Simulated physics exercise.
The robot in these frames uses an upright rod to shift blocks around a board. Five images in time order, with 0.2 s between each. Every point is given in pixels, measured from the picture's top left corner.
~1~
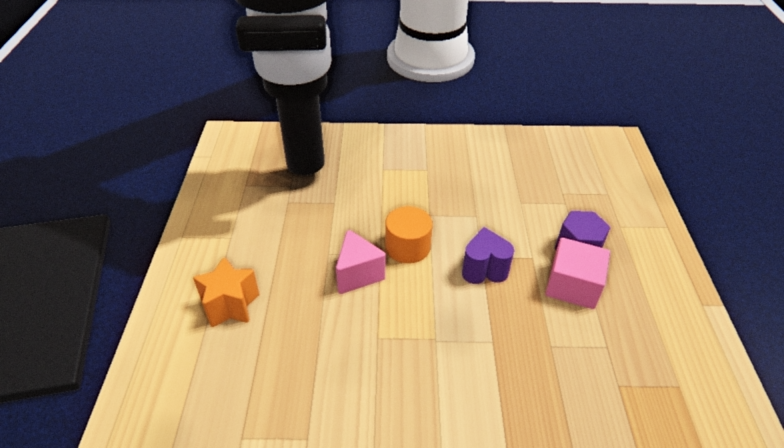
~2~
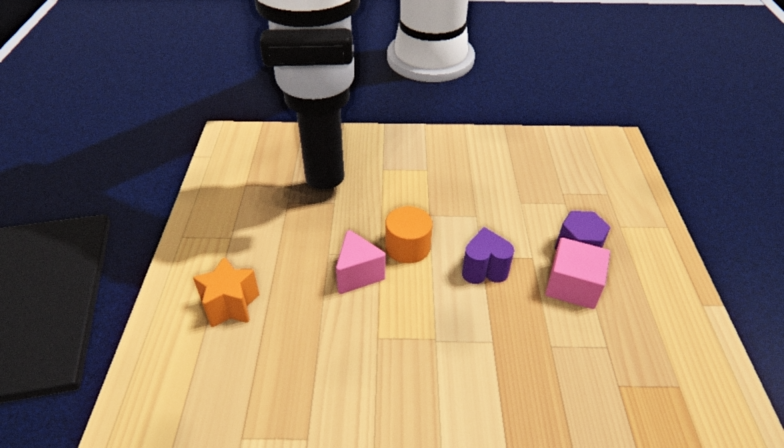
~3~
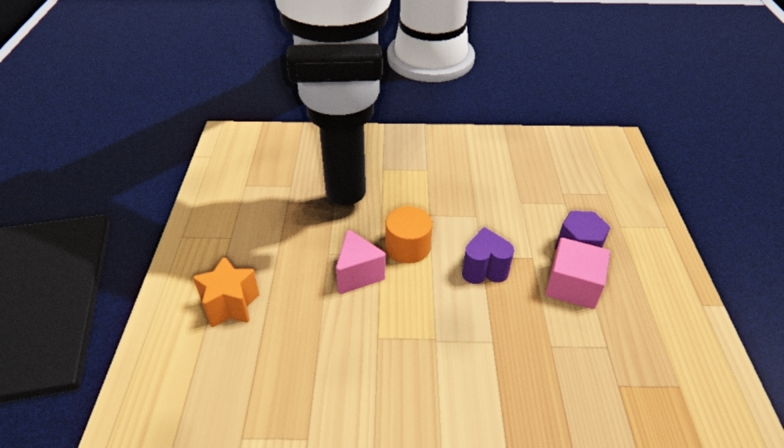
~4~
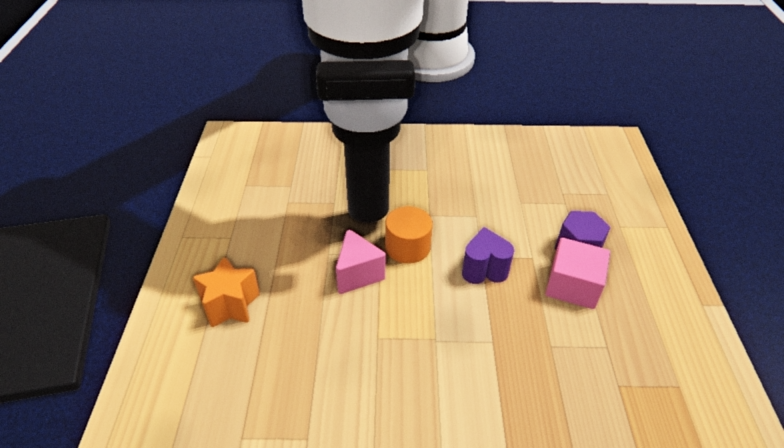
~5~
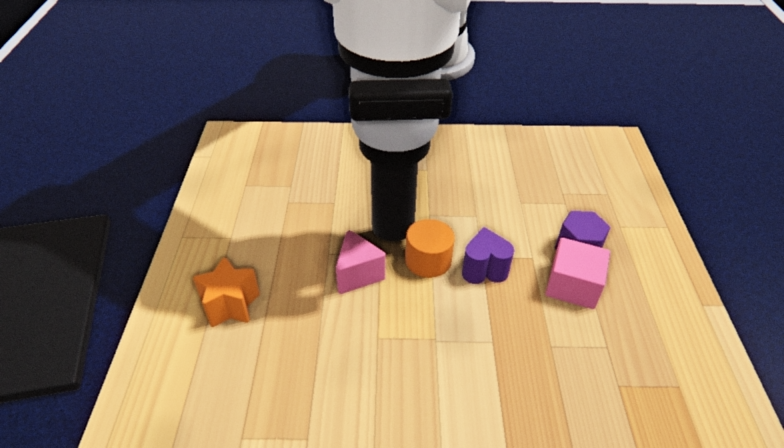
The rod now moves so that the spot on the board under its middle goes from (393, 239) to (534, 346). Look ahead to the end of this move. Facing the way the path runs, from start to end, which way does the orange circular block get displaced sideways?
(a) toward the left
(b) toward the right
a.
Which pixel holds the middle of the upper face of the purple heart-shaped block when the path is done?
It should be at about (521, 255).
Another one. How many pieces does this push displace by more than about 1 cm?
The number is two.
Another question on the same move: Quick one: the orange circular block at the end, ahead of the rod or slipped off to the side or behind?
When the path ends, it will sit ahead of the rod.
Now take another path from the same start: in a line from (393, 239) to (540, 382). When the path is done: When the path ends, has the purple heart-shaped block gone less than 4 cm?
It seems so.
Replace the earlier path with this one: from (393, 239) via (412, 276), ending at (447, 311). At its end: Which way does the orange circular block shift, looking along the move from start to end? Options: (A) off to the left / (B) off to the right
A: Off to the left.
What follows on the original path. One third of the way, rod (438, 259); orange circular block (480, 270); purple heart-shaped block (517, 254), turned 80° anticlockwise.
Two thirds of the way, rod (487, 295); orange circular block (538, 305); purple heart-shaped block (521, 255), turned 90° anticlockwise.
At the end, rod (538, 334); pink triangular piece in place; orange circular block (598, 333); purple heart-shaped block (521, 255), turned 90° anticlockwise.
